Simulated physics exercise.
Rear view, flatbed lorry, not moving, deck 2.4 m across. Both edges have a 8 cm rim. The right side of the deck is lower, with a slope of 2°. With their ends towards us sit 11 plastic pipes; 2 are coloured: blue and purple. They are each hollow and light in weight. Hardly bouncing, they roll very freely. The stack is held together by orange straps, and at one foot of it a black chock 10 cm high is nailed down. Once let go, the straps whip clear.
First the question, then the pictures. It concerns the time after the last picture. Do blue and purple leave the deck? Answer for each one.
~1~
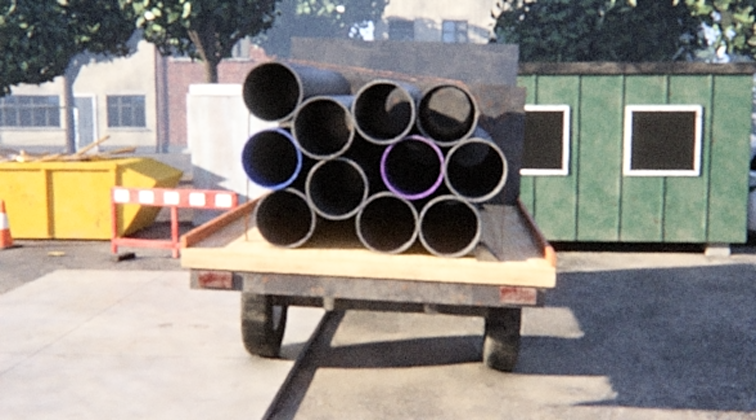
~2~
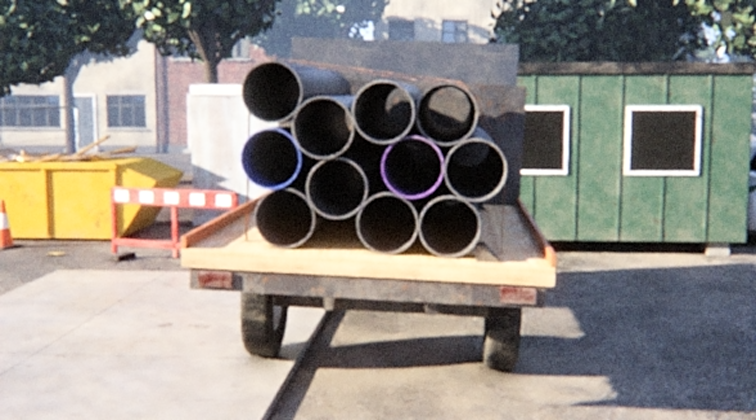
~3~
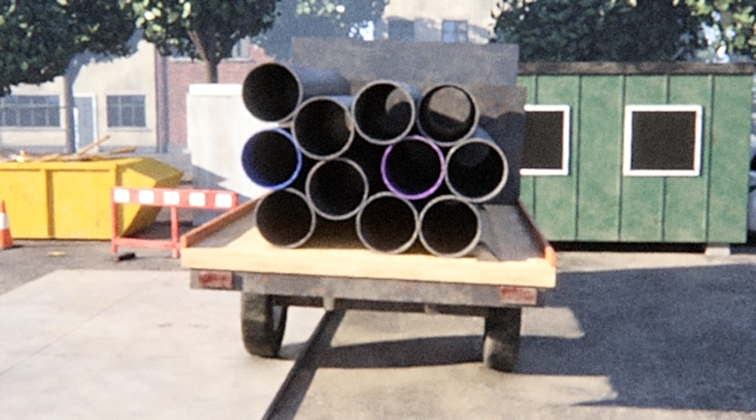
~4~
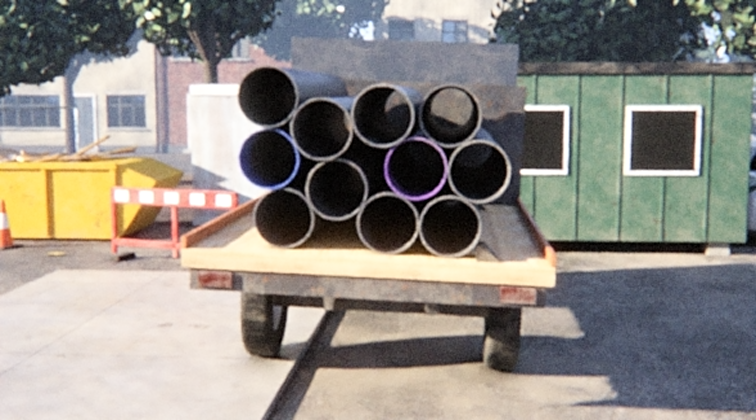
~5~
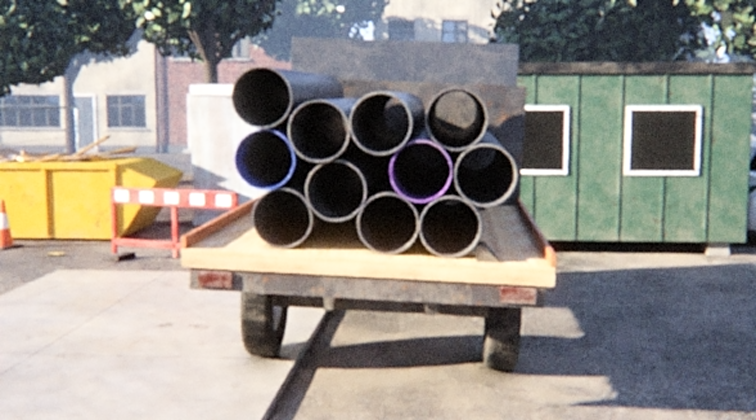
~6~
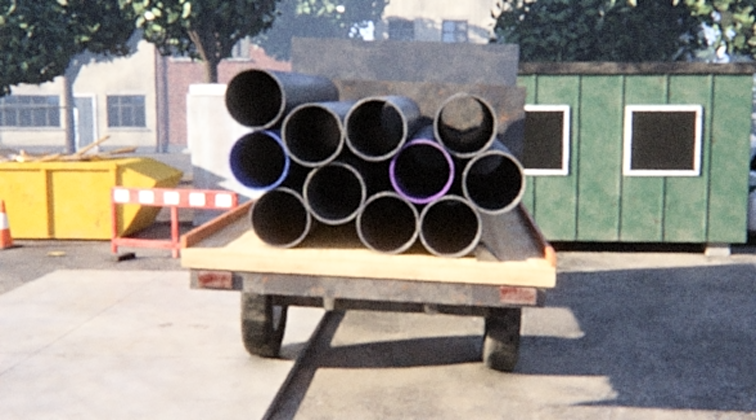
The blue pipe does, the purple does not.
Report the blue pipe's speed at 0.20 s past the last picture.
1.5 m/s, roughly.
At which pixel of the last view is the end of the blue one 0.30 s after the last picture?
That would be about (211, 183) in pixels.
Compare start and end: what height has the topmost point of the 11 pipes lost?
Roughly 50 cm.
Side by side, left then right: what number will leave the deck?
Left 2, right 0.
Another 0.2 s on from the last picture, blue is up on others, 30 cm from the left edge, rolling left; purple is up on others, 85 cm from the right edge; 0 off so far.
Another 0.3 s on from the last picture, blue is up on others, 15 cm from the left edge, rolling left; still the same for purple; 0 off so far.
Another 0.5 s on from the last picture, blue is on the deck, 5 cm from the left edge, rolling left; still the same for purple; 1 off so far.
Another 0.7 s on from the last picture, blue is dropping off the left side; still the same for purple; 2 off so far.
In the end (2.9 s after the last picture), blue is down on the left; purple is up on others, 85 cm from the right edge; 2 off so far.
